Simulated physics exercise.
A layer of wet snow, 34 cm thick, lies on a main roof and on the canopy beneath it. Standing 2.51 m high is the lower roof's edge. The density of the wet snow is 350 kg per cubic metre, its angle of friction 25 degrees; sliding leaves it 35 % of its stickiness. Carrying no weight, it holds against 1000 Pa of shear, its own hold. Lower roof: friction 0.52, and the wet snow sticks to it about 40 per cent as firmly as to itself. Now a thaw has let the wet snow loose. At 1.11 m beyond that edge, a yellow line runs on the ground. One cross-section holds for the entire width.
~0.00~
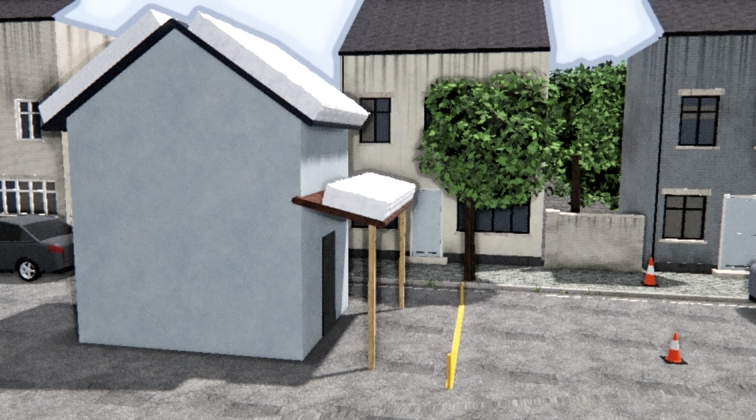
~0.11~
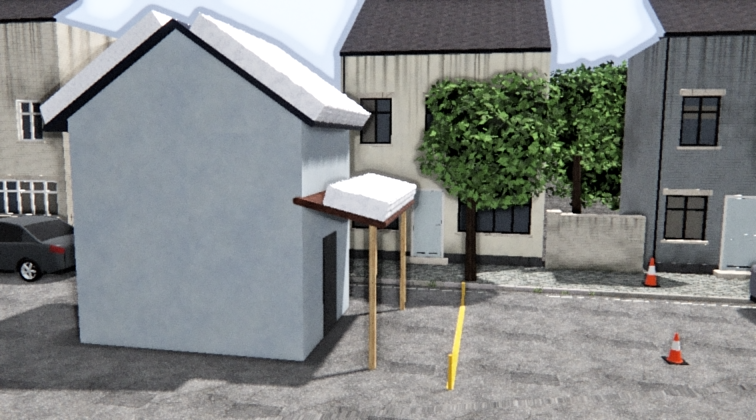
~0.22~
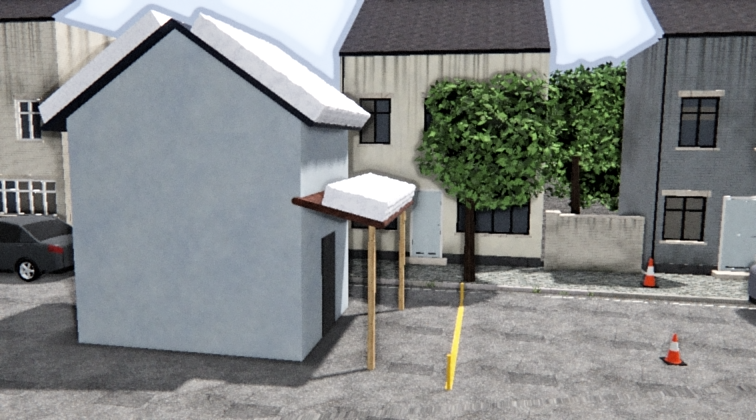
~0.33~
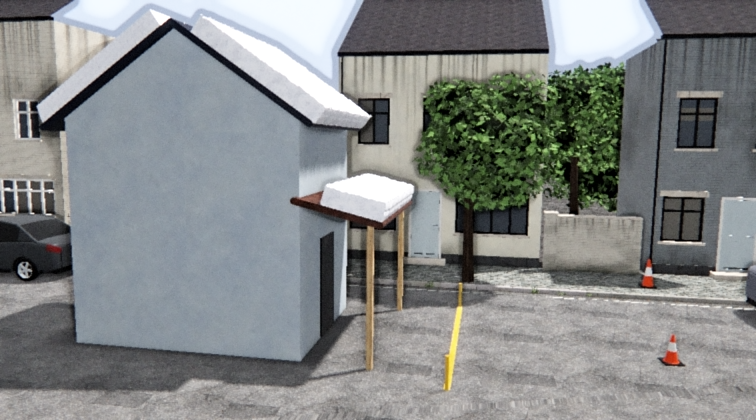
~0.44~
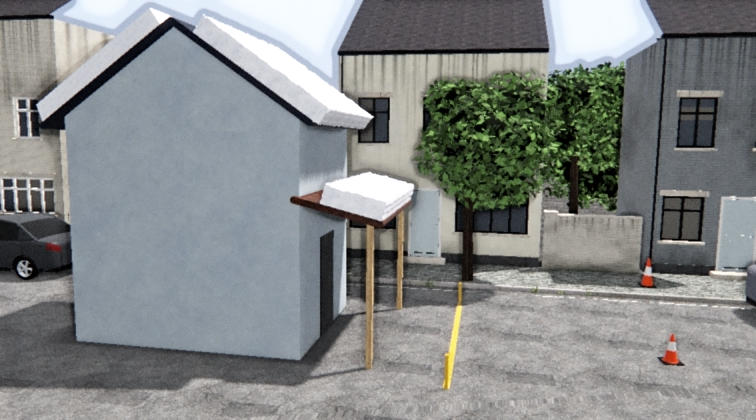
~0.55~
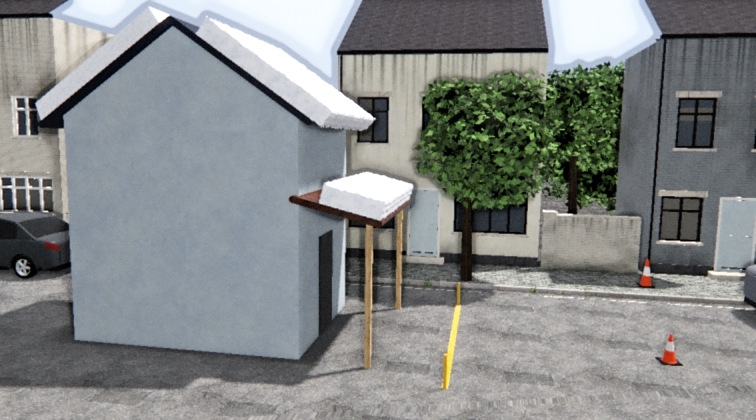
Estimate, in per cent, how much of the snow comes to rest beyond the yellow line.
I would say roughly 51 per cent.
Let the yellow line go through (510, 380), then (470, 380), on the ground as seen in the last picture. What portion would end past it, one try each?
Roughly 25 per cent and roughly 40 per cent.
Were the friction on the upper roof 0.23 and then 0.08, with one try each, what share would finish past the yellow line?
In turn about 55 %, 55 %.
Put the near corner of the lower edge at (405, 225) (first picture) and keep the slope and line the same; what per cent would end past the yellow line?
That would come to roughly 40 %.
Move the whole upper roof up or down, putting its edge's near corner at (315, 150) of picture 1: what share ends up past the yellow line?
About 30 per cent.
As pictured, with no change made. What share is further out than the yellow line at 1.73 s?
0 %.
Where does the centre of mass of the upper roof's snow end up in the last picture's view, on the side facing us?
Near (485, 354).
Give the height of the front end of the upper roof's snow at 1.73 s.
Height: Approx. 2.6 m.
By 1.09 s, none is below the lower edge and 0 % is past the line.
By 1.73 s, none is below the lower edge and 0 % is past the line.
By 2.36 s, 50 % is below the lower edge and 10 % is past the line.
By 3.00 s, 74 % is below the lower edge and 51 % is past the line.
By 3.80 s, at the end, 74 % is below the lower edge and 51 % is past the line.
